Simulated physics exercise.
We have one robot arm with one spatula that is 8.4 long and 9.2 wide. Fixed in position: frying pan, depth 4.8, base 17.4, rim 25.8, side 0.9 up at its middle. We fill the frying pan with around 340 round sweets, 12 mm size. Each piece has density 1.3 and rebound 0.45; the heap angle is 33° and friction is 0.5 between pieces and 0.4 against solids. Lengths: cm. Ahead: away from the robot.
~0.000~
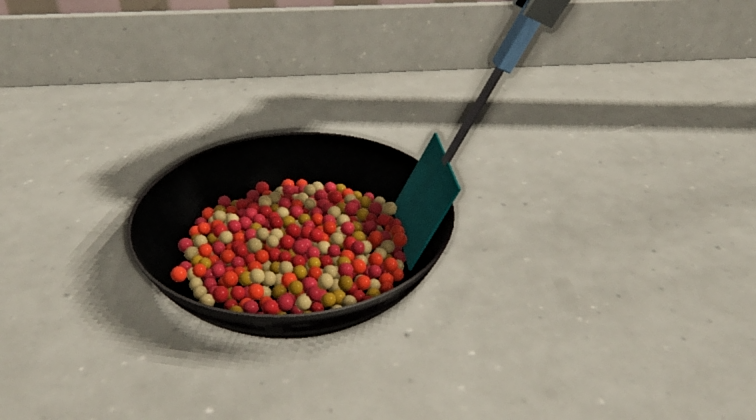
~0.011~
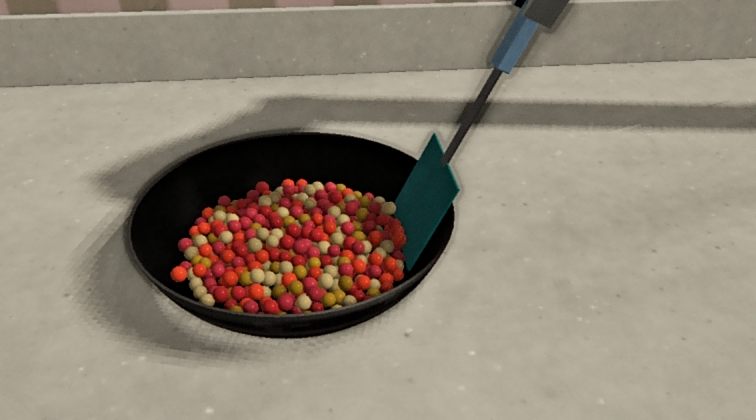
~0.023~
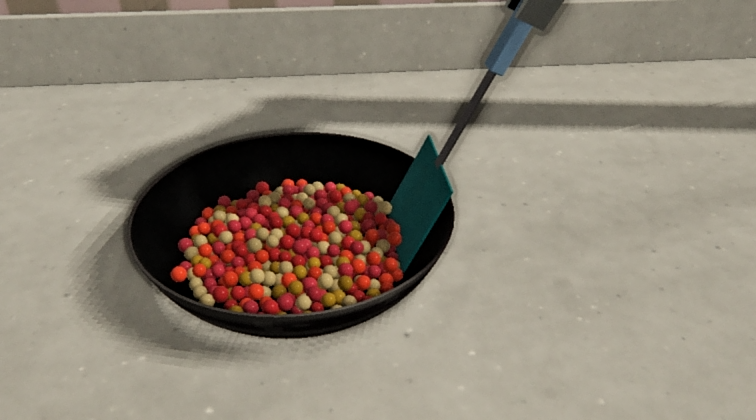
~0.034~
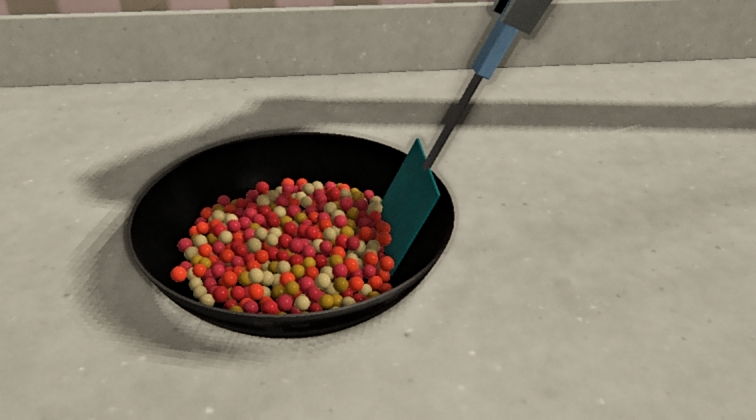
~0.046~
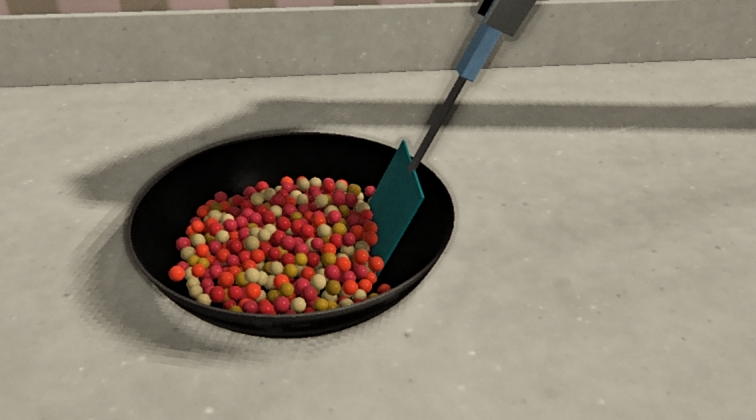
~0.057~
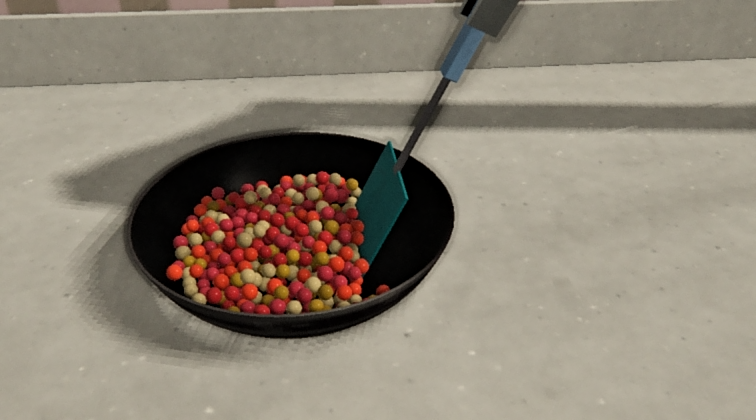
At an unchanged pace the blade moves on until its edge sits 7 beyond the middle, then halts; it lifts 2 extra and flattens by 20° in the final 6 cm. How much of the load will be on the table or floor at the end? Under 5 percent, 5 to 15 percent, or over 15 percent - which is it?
It is 5 to 15 percent.
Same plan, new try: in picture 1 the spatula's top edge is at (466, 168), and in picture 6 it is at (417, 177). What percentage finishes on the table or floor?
It works out to about 5 %, more or less.
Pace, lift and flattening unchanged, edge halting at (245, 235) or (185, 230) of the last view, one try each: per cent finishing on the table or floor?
First try about 0 percent, second about 25 percent.
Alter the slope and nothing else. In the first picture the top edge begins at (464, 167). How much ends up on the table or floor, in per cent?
I'd estimate close to 10 per cent.
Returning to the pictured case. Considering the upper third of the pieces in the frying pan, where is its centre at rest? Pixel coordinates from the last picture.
Centre: Roughly (180, 231).
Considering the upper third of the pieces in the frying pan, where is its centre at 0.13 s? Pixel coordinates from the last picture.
Around (245, 225).
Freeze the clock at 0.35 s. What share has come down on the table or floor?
My estimate is roughly 6 %.
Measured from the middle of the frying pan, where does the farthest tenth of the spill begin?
Around 25 centimetres from the centre.
After 0.09 s, sloping 65°, highest piece 5 above the table; 339 in the frying pan.
After 0.13 s, sloping 59°, highest piece 5 above the table; 339 in the frying pan.
After 0.35 s, sloping 45°, highest piece 6 above the table; 313 in the frying pan, 20 on the table or floor, 6 on the blade or in flight.
After 1.40 s, sloping 45°, highest piece 6 above the table; 312 in the frying pan, 27 on the table or floor.
In the end, 312 in the frying pan, 27 on the table or floor. That is 8 % on the table or floor.
